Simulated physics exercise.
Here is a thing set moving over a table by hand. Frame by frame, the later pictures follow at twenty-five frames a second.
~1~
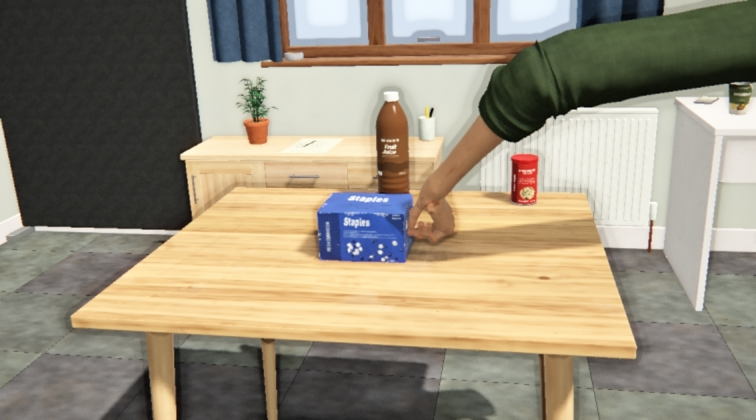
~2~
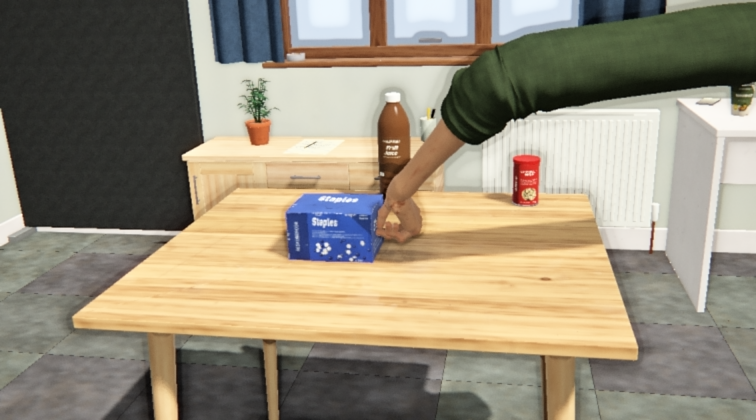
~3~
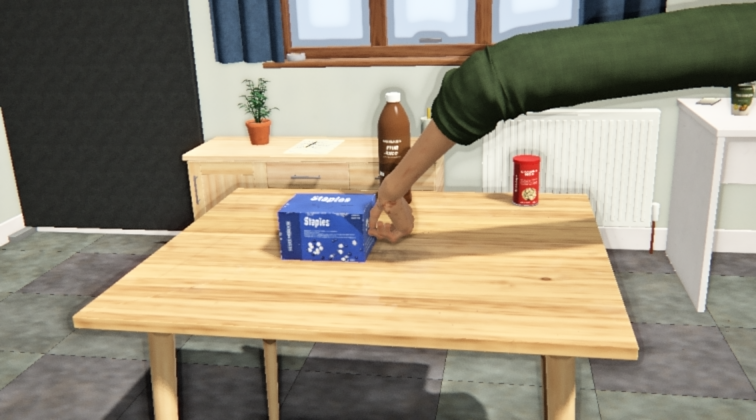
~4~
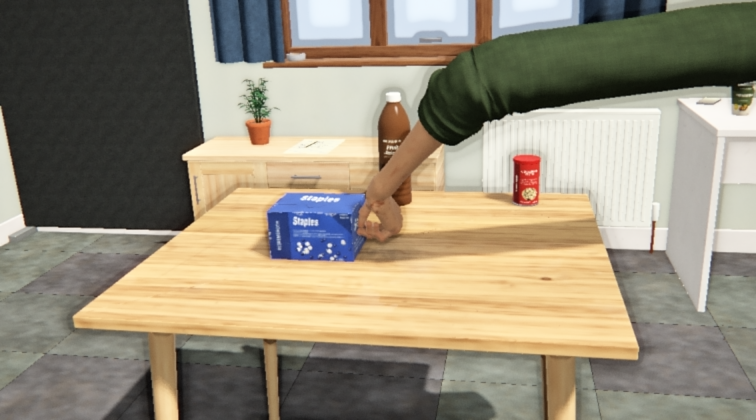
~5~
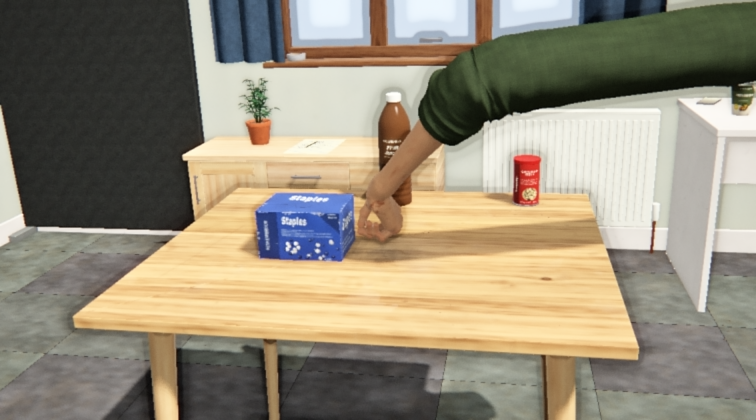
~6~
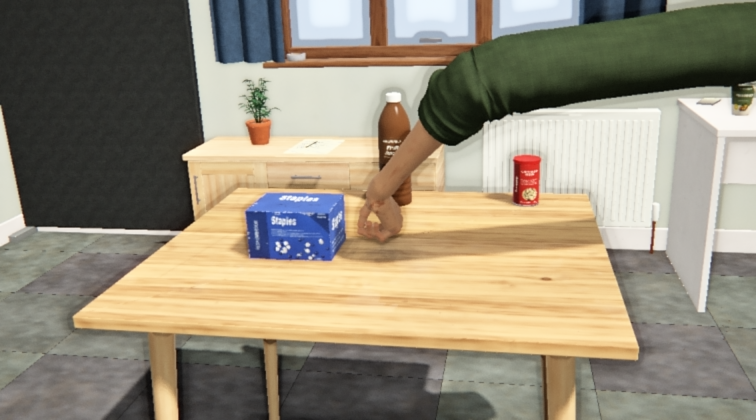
A hand pushes a blue box of staples left across a wooden table, then stays still as the box slides further left.
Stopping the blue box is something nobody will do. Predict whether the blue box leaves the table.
It never leaves the table.
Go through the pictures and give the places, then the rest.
Under the hand; blue box (367, 226), in the first frame.
Under the hand; blue box (337, 227), in the second frame.
Under the hand; blue box (329, 226), in the third frame.
Blue box (319, 226), in the fourth frame.
Blue box (308, 226) displaced a little, in the fifth frame.
Blue box (298, 225) displaced a little, in the sixth frame.
Then, 0.10 s past the last view, blue box displaced a little near (281, 225).
Then, 0.20 s past the last view, blue box displaced a little near (274, 225).
Finally, moved from the start, blue box. Final places as the last picture's camera would see them, blue box near (274, 225).
